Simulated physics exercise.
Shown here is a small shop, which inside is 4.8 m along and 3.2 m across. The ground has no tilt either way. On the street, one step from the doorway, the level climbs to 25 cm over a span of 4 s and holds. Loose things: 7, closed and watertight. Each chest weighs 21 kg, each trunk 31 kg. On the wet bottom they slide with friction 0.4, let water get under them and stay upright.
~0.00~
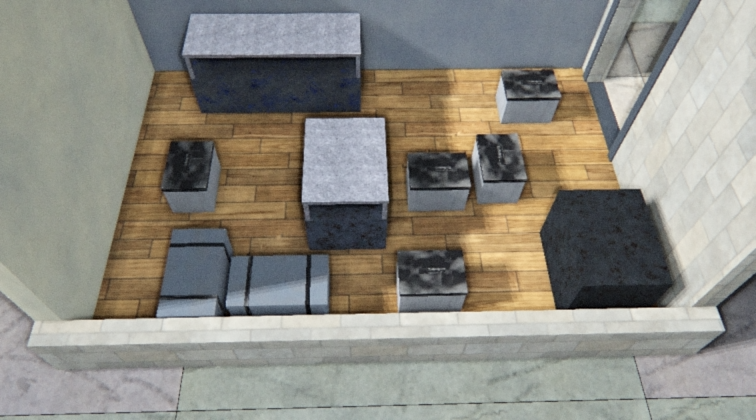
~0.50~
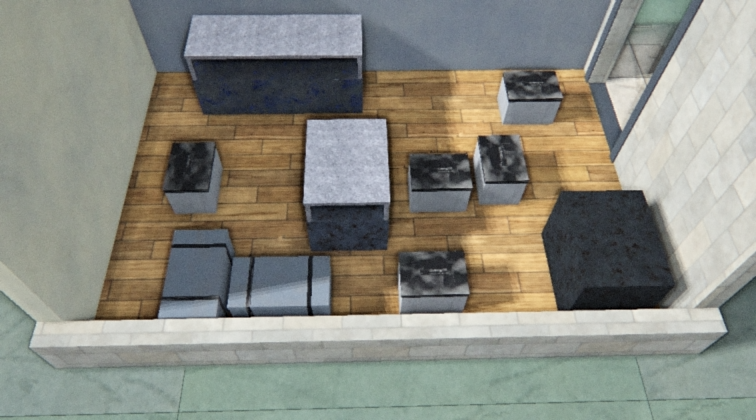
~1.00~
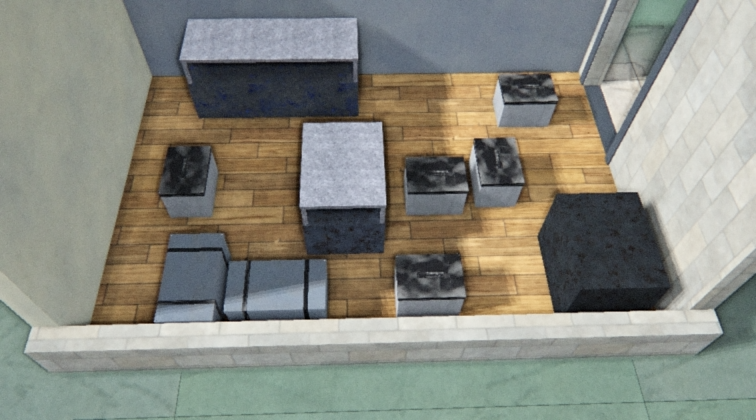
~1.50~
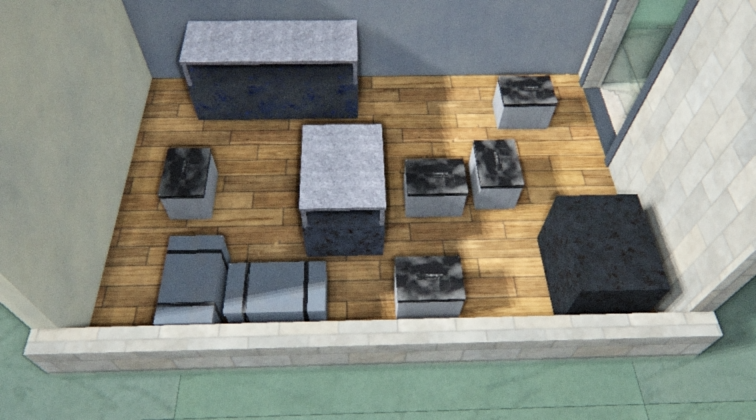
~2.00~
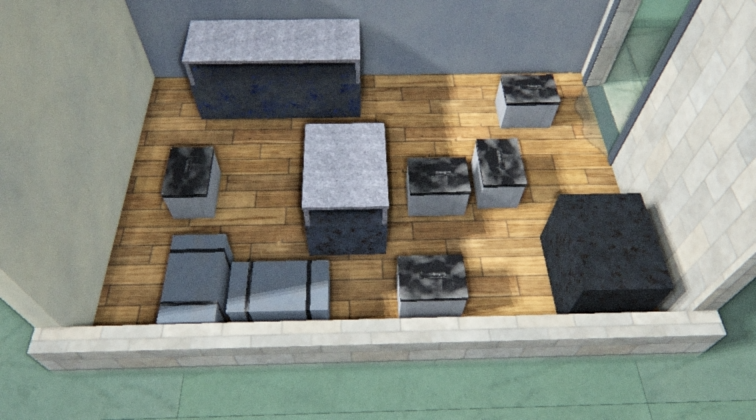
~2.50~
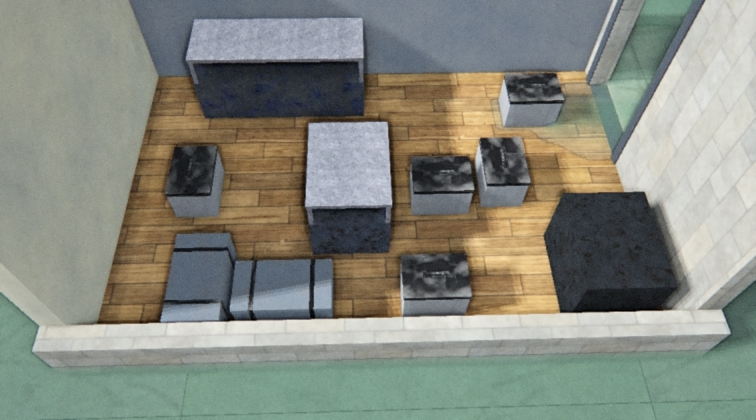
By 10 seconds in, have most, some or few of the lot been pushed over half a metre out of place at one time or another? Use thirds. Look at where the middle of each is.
Some - one to two thirds.
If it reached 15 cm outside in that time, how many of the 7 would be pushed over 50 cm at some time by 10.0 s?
0.
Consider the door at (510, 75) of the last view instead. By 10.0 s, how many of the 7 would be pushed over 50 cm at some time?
So the tally would be 6.
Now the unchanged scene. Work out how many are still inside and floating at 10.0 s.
Just then, the number is 7.
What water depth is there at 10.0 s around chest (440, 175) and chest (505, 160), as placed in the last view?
Depths: Near 12 cm, then near 11 cm.
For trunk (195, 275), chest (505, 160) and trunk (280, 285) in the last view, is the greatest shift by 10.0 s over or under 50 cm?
Result, in order: Stayed within / exceeded / stayed within.
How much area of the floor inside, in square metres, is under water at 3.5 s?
Close to 2.5 m2, I'd say.
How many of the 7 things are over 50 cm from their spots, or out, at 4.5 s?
Answer: 1.
After 3.5 s 0 of 7 are over 50 cm from their spots; 0 afloat.
After 4.5 s 1 of 7 are over 50 cm from their spots; 0 afloat.
After 7.0 s 1 of 7 are over 50 cm from their spots; 0 afloat.
After 10.0 s 4 of 7 are over 50 cm from their spots, and 4 have been at some point; 7 afloat.
